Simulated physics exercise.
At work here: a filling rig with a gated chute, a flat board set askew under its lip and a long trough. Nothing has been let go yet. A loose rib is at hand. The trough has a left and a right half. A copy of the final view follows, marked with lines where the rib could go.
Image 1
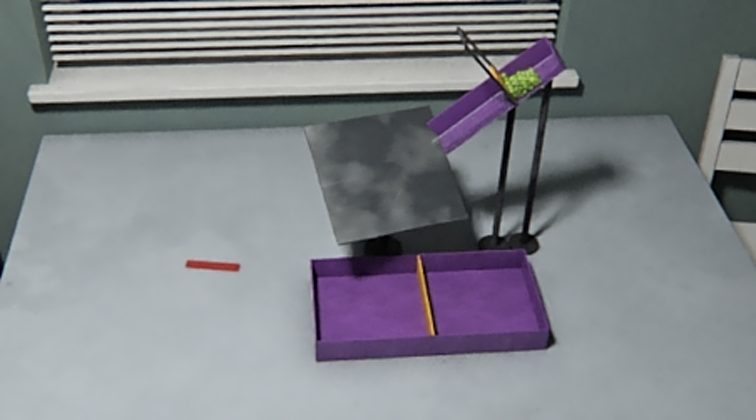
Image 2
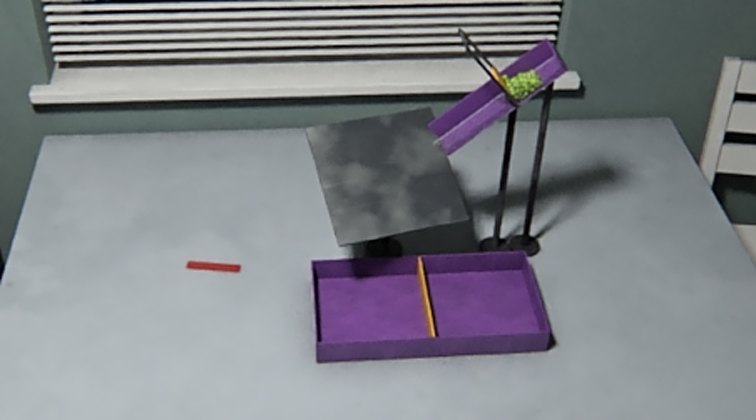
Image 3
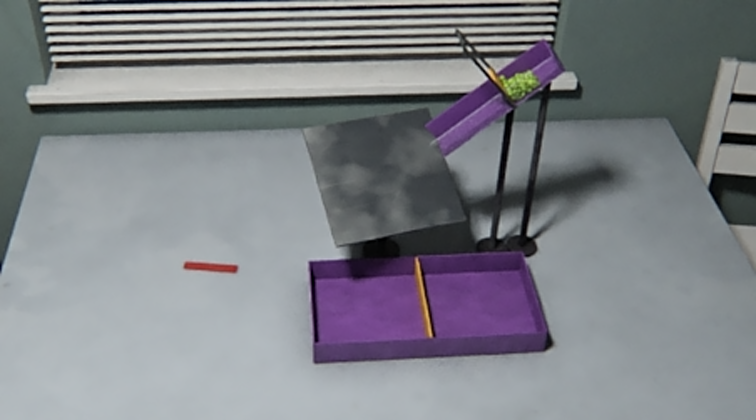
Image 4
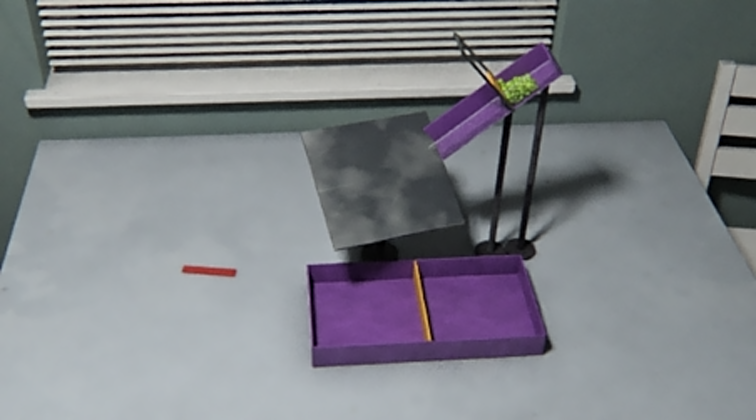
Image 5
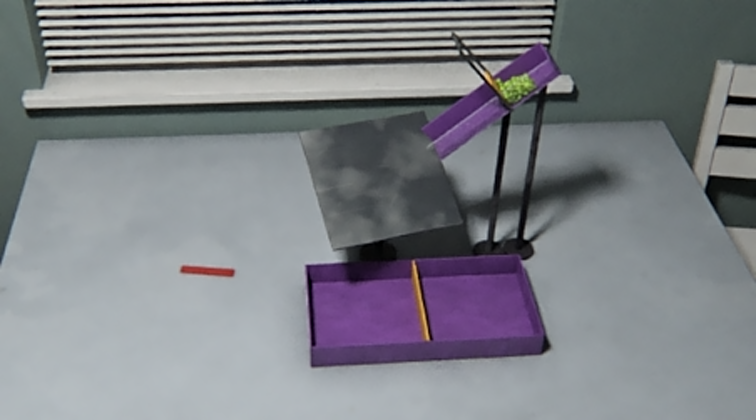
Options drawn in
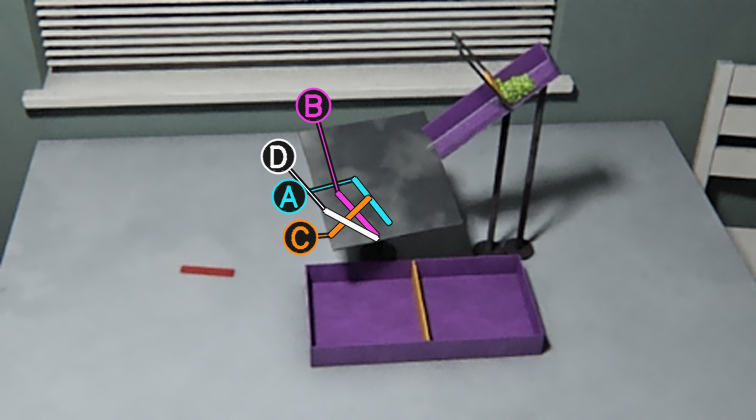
A purple chute on thin black stands held a small heap of green peas behind its shut gate, above a tilted gray board and a divided purple trough; nothing moved except the view shifting slightly.
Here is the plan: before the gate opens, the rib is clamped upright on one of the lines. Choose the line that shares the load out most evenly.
Use line A.
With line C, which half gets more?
Left.
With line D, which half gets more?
More lands on the left.
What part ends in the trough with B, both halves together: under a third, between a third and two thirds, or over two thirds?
Over two thirds.
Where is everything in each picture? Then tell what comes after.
The first frame shows load behind the gate near (521, 83), dried peas; lip of the chute near (442, 146), sloping fairly steeply.
The second frame shows middle of the board near (387, 173), tilted fairly steeply; middle of its low edge near (405, 232); of its high edge near (369, 117).
The third frame shows front corners of the trough near (314, 344) and (547, 332); front end of its middle wall near (432, 338); gate still shut near (495, 79).
The fourth frame shows middle of the load near (518, 89); lip near (439, 152).
The fifth frame shows middle of the load near (516, 89); lip near (437, 152).
On the marked copy, line A from (354, 179) to (388, 222); line B from (338, 193) to (376, 234); line C from (368, 198) to (331, 235); line D from (326, 211) to (376, 238).
With A, of what is caught, close to half in the left half, close to half in the right.
With B, of what is caught, all but a few in the left half, a small share in the right.
With C, of what is caught, all but a few in the left half, a small share in the right.
With D, of what is caught, all but a few in the left half, a small share in the right.
